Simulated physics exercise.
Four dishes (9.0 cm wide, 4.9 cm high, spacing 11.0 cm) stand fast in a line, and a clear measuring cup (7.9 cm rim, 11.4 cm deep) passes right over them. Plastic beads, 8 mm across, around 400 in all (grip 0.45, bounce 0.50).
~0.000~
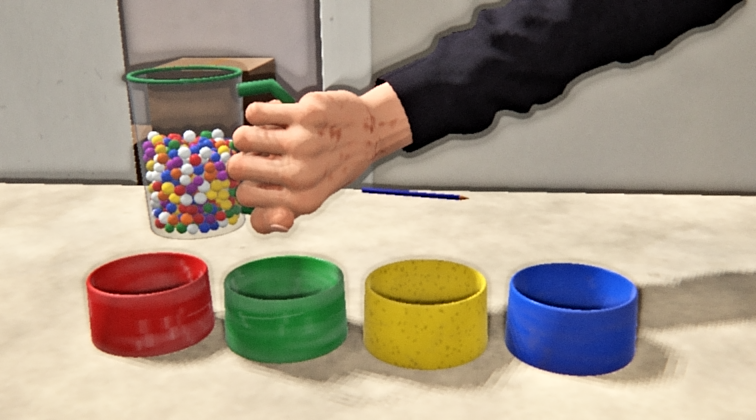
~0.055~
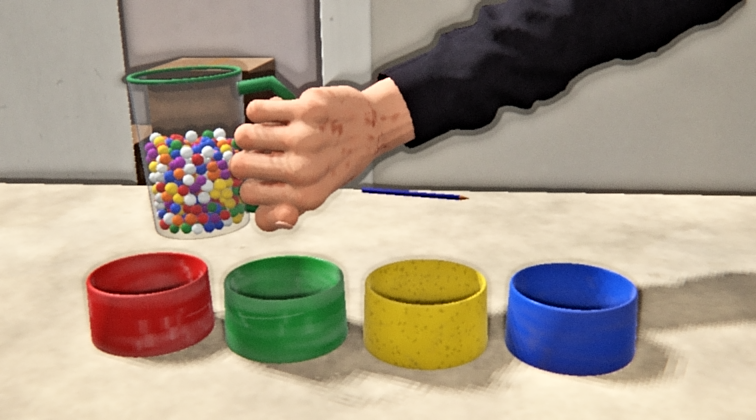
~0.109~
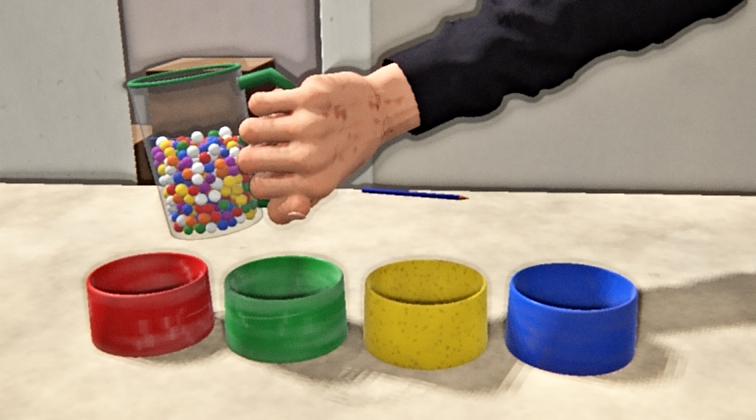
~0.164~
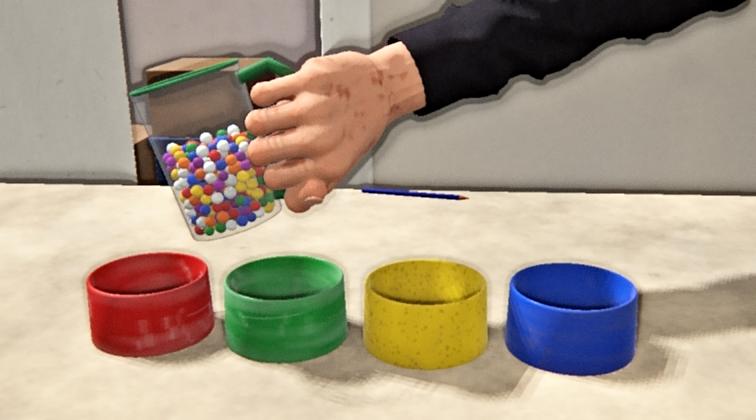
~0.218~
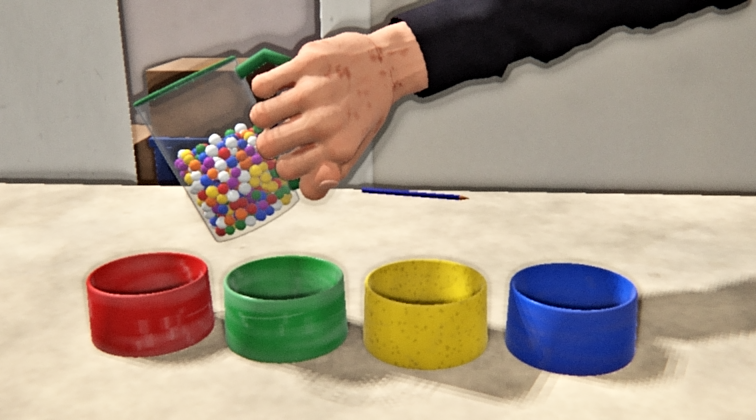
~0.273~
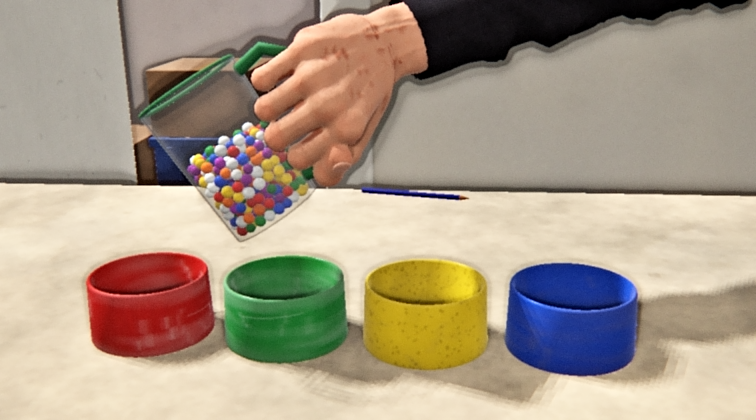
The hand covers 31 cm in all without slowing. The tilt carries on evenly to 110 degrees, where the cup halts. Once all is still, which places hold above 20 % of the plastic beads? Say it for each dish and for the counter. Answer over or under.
Red: Under, blue: Under, green: Over, yellow: Under, counter: Under.
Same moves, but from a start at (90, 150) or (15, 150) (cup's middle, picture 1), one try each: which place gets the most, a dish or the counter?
Most goes to: Red, then red.
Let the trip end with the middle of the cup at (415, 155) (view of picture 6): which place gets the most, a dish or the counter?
The winner: Green.
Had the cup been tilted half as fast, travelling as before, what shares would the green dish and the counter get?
In that case green 0; counter 20.
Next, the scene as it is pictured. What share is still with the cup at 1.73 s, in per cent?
Roughly 0 per cent.
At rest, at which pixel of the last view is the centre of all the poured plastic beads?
Around (297, 312).
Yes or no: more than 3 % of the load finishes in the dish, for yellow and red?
Yellow yes; red no.
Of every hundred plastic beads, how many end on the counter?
About 10 per cent.
After 1.15 s, tilt 110 degrees; cup holds 30 %, green 65 %.
Then, at 1.73 s, tilt 110 degrees; cup holds 0 %, green 80 %, yellow 10 %.
After 2.37 s, tilt 110 degrees; cup holds 0 %, green 80 %, yellow 10 %.
At rest (2.7 s), red 0 %, blue 0 %, green 80 %, yellow 10 %, counter 10 %.
